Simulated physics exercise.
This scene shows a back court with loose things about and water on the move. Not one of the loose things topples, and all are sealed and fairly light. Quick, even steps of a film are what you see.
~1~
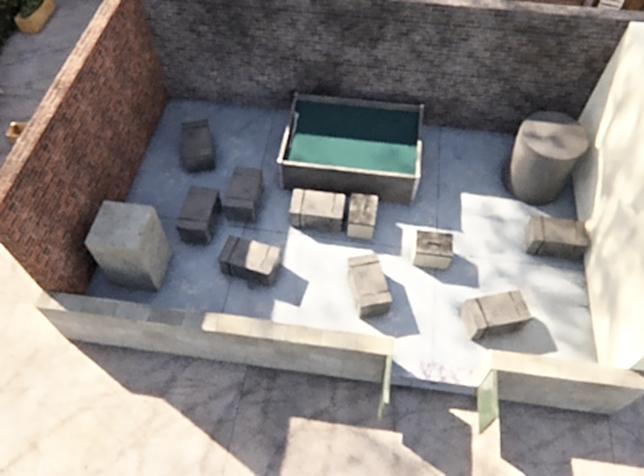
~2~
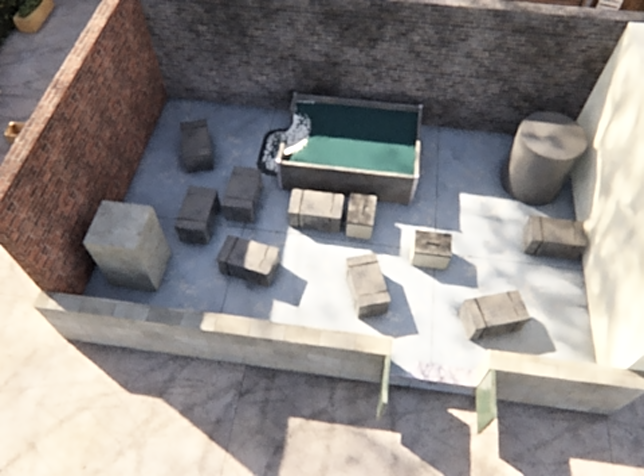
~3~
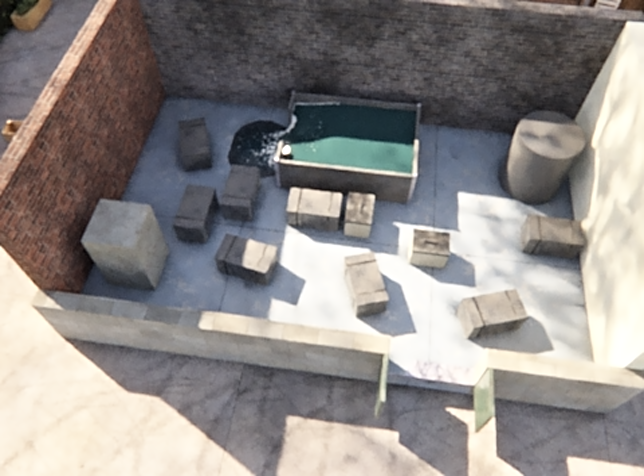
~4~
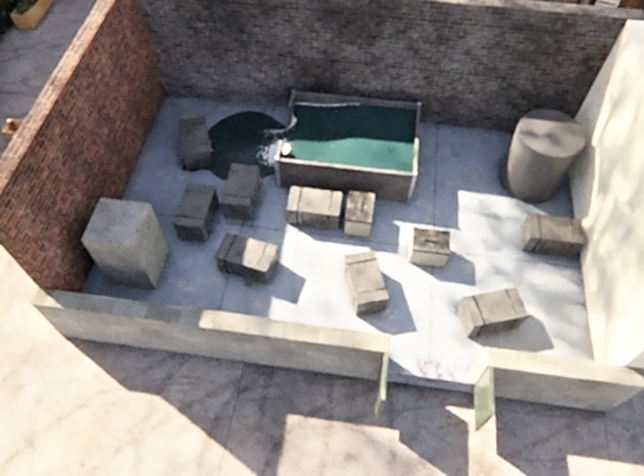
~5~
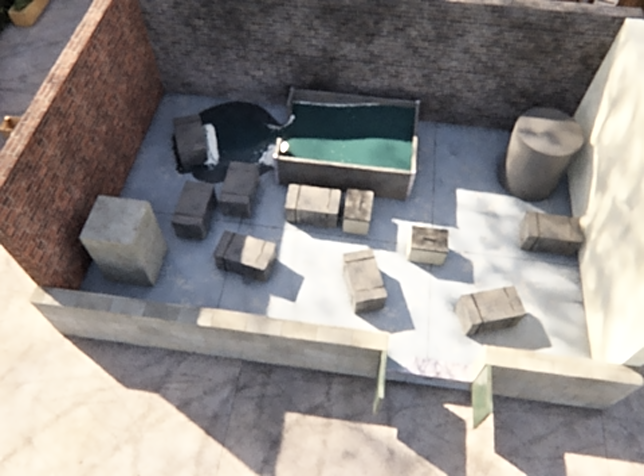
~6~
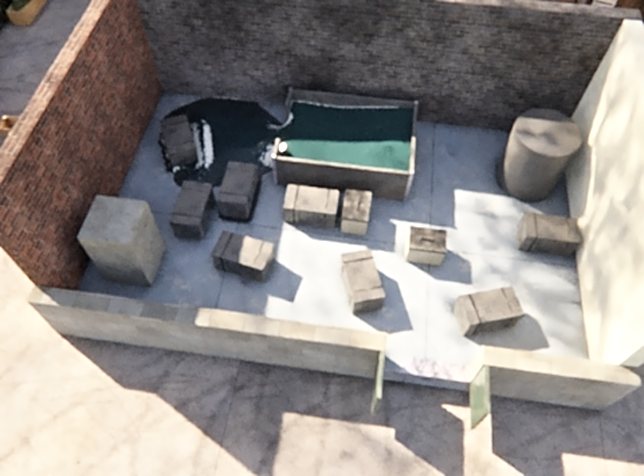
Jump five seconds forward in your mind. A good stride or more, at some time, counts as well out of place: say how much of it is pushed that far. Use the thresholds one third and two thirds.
I'd put it under one third.
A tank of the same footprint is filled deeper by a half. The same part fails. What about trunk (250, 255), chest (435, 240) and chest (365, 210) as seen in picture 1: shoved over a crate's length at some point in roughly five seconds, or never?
Taking each in turn, the answer is did it, came up short, came up short.
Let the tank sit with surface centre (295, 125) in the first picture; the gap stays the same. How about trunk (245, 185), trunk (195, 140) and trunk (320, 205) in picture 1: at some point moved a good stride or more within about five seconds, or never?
Well, the first one didn't get far, the second got driven a long way, and the third didn't get far.
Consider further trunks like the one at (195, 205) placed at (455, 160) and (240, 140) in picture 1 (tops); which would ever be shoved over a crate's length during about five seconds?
Copy 1: Stayed below the mark. Copy 2: Passed the mark.
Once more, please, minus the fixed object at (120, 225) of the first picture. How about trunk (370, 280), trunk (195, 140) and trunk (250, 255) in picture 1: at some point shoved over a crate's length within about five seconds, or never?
Going through them in order: First kept nearby, second got well clear, third kept nearby.
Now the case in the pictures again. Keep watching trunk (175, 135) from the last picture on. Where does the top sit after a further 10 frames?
Around (138, 142).
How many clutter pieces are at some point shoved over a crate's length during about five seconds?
That adds up to 2.
A moment on, 1 of 10 are well off their spots; 0 afloat.
Next, 1 of 10 are well off their spots; 1 afloat.
Later, 1 of 10 are well off their spots; 1 afloat.
In the end, 2 of 10 are well off their spots, and 2 have been at some point; 1 afloat.
